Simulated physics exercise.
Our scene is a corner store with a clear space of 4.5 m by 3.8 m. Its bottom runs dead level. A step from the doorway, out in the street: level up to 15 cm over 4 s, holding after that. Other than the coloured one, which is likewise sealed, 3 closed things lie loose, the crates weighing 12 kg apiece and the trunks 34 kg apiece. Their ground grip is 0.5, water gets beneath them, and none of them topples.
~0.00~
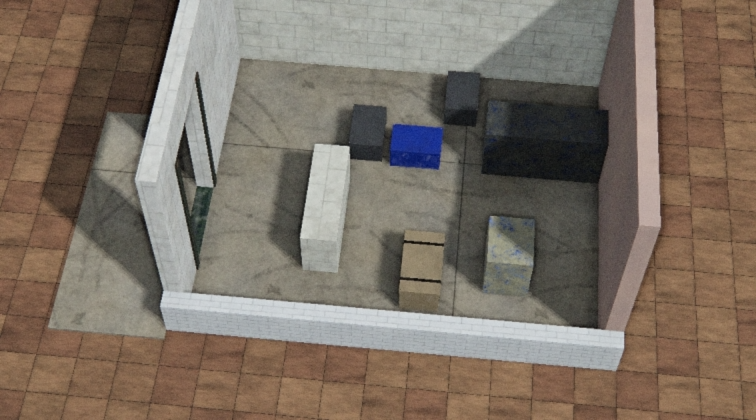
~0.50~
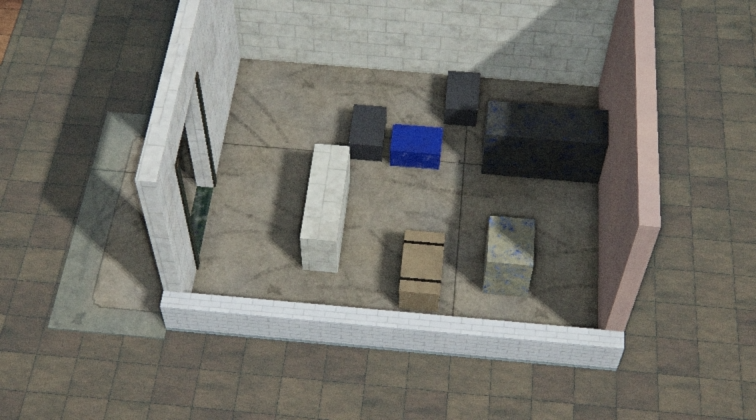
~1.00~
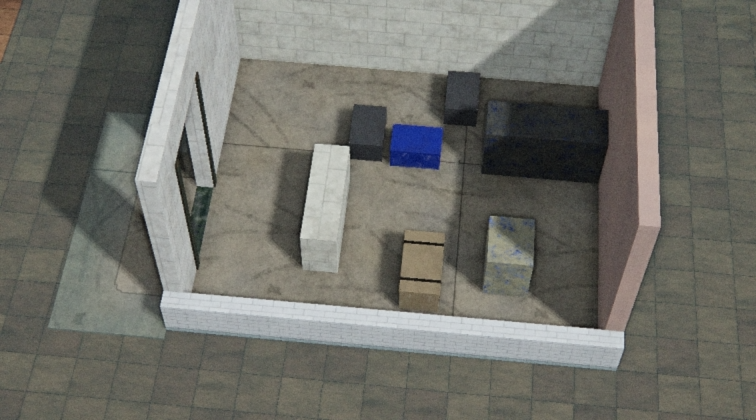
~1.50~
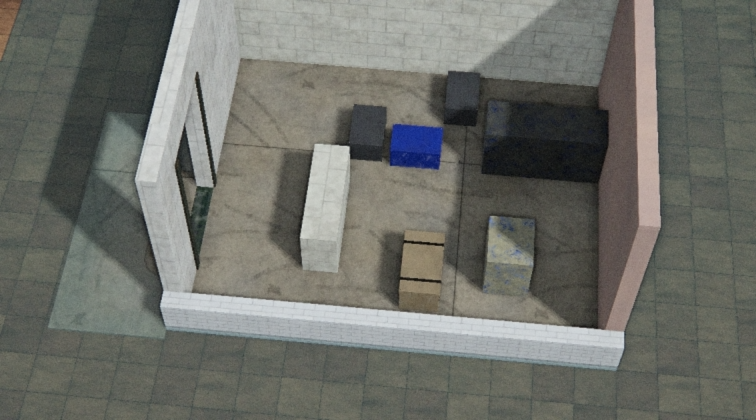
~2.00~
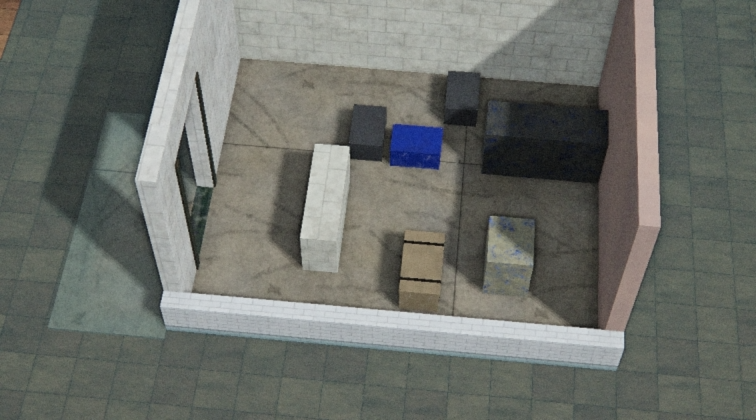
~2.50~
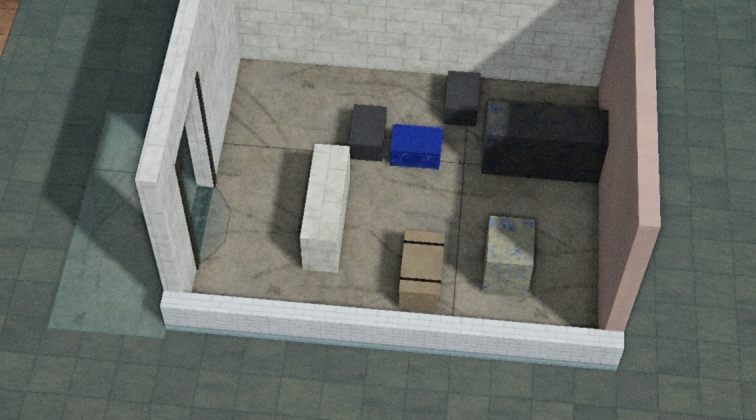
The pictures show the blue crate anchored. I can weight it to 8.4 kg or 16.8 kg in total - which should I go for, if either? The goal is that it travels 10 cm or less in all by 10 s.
8.4 kg will do.
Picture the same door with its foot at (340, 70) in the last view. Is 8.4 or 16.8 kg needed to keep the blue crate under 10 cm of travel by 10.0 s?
Result: The heavier mass is required.
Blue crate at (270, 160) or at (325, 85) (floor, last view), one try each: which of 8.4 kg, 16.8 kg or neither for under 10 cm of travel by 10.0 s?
First try none suffices, second try none suffices.
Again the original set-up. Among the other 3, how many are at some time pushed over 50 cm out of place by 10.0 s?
I count 0 of them.
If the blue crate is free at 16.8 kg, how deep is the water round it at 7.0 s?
Depth: Approx. 0 cm.
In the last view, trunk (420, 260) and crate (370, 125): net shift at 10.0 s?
Respectively 0 and 0 cm.
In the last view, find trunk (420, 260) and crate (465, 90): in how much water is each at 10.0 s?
Depth approx. 3 cm / 3 cm.
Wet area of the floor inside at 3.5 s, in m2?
Somewhere around 1.5 m2, roughly.
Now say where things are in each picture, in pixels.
The blue crate at (417, 139), on the bottom; 0.0 m2 under water; 0 of 4 have shifted, in the first frame.
The blue crate at (417, 139), on the bottom; 0.0 m2 under water; 0 of 4 have shifted, in the second frame.
The blue crate at (417, 139), on the bottom; 0.0 m2 under water; 0 of 4 have shifted, in the third frame.
The blue crate at (417, 139) rests on the ground; water covers 0.0 m2; 0 of 4 have shifted, in the fourth frame.
The blue crate at (417, 139) rests on the ground; 0.0 m2 under water; 0 of 4 have shifted, in the fifth frame.
The blue crate at (417, 139) rests on the ground; water covers 0.2 m2; 0 of 4 have shifted, in the sixth frame.
After 3.5 s the blue crate would be 0 cm from its start with 8.4 kg and 0 cm from its start with 16.8 kg; 0 cm of water round it then.
After 4.5 s the blue crate would be 0 cm from its start with 8.4 kg and 0 cm from its start with 16.8 kg; 0 cm of water round it then.
After 7.0 s the blue crate would be 0 cm from its start with 8.4 kg and 0 cm from its start with 16.8 kg; 0 cm of water round it then.
After 10.0 s the blue crate would be 0 cm from its start with 8.4 kg and 0 cm from its start with 16.8 kg; 3 cm of water round it then.
